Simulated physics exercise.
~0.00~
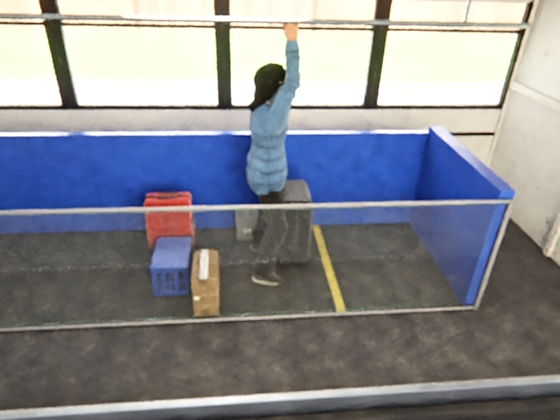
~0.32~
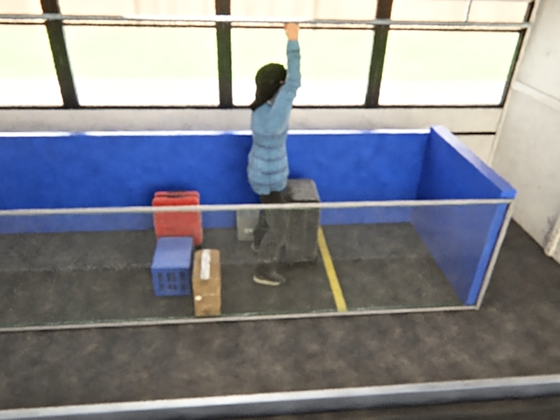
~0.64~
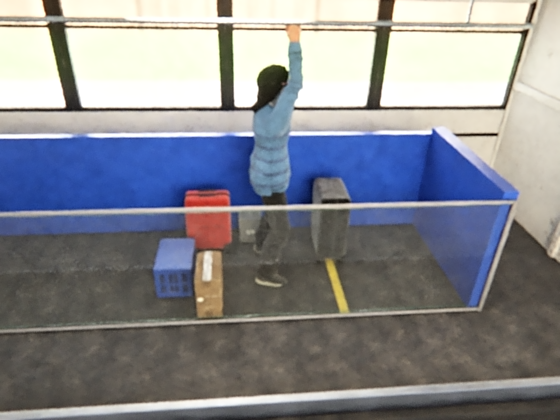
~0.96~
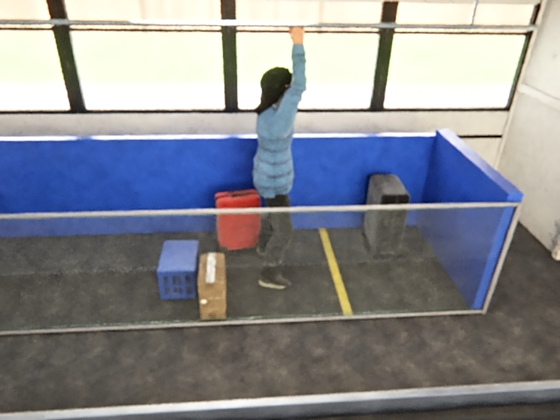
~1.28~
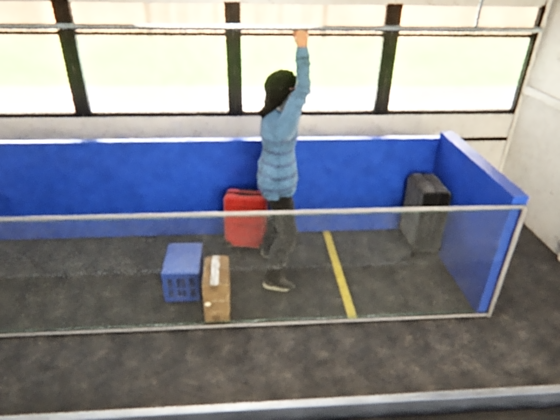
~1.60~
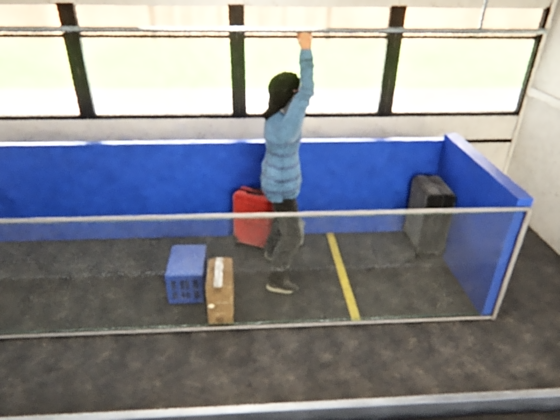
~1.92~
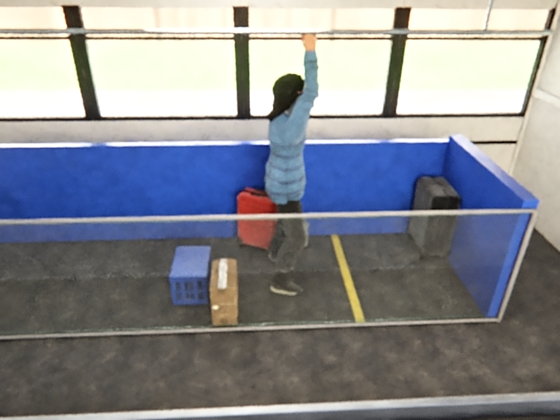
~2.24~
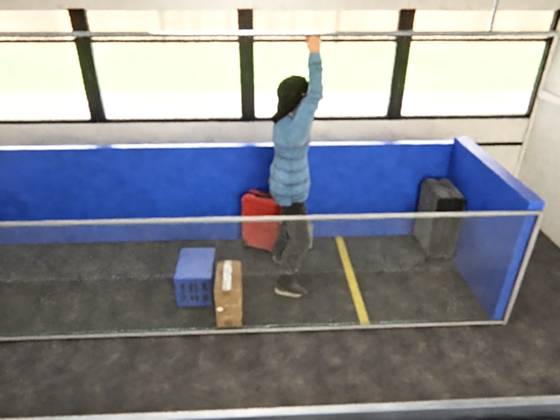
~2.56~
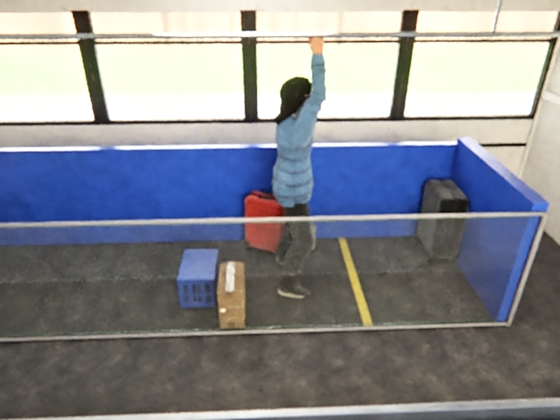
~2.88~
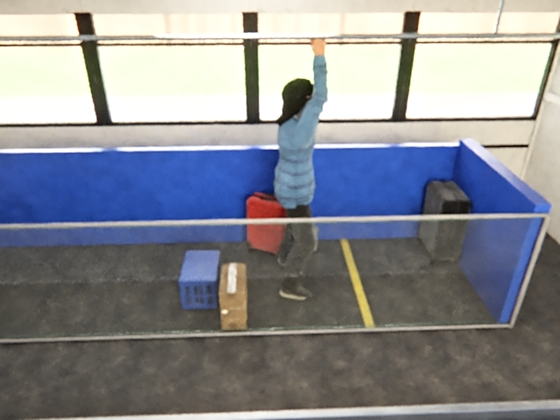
The footage shows a passenger gripping an overhead rail in a blue-walled bay as a black wheeled case rolls right across the yellow line and stops near the end wall, while a red case slides a shorter way, halting before the line, and the blue crate and brown carton stay put.
